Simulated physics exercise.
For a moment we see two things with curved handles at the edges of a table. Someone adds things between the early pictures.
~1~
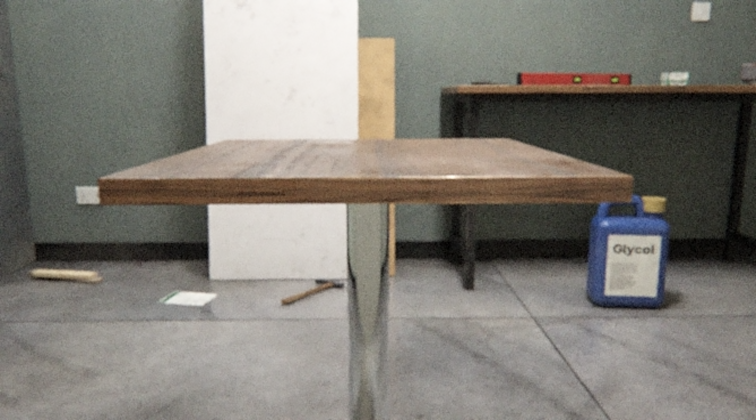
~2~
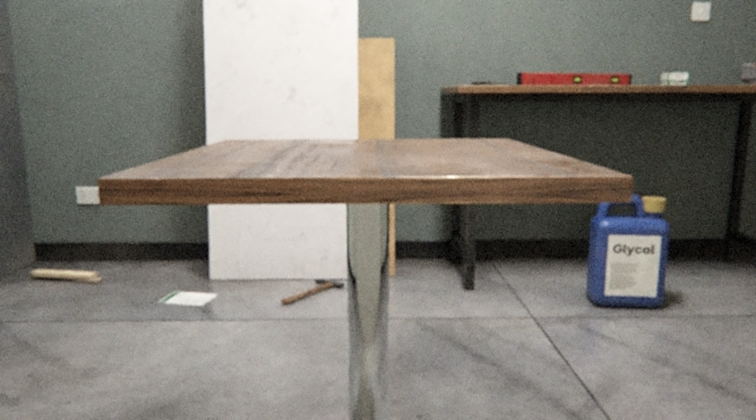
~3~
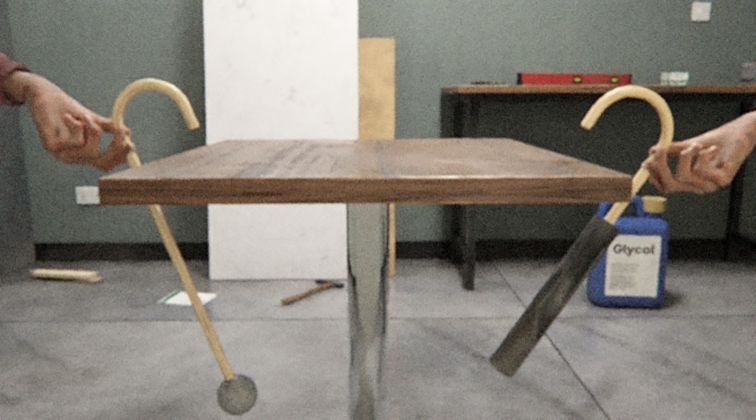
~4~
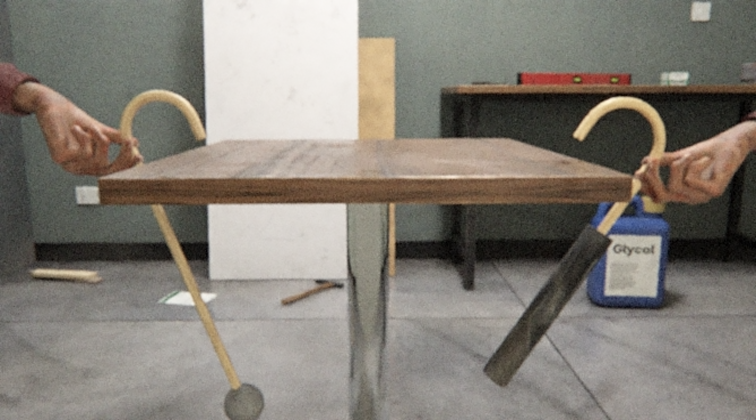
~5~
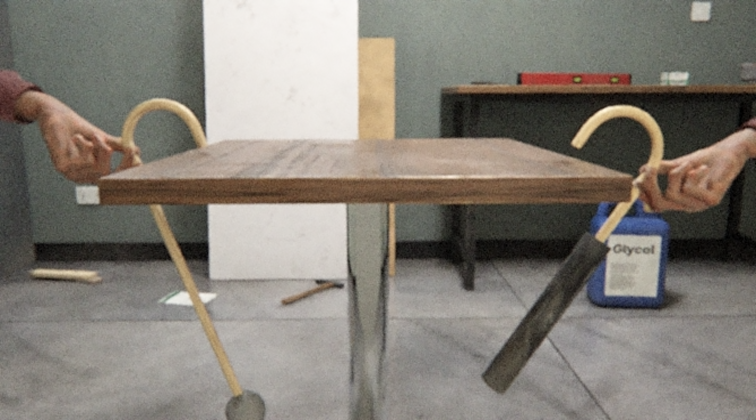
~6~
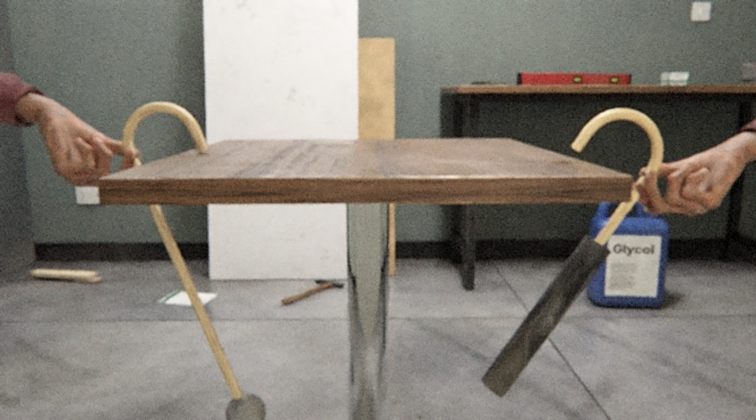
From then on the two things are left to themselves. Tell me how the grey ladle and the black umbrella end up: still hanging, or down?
Grey ladle: Still hanging; black umbrella: Down.
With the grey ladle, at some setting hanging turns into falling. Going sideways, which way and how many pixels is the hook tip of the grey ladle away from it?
Looks like close to 24 pixels, moving left.
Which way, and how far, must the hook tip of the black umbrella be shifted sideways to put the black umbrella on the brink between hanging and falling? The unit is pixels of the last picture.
Go left by close to 24 pixels and it flips.
Then, 0.36 s after the last picture, grey ladle at rest near (210, 273); black umbrella falling.
At rest, the grey ladle stays hooked on the edge, near (211, 273); the black umbrella falls to the floor.
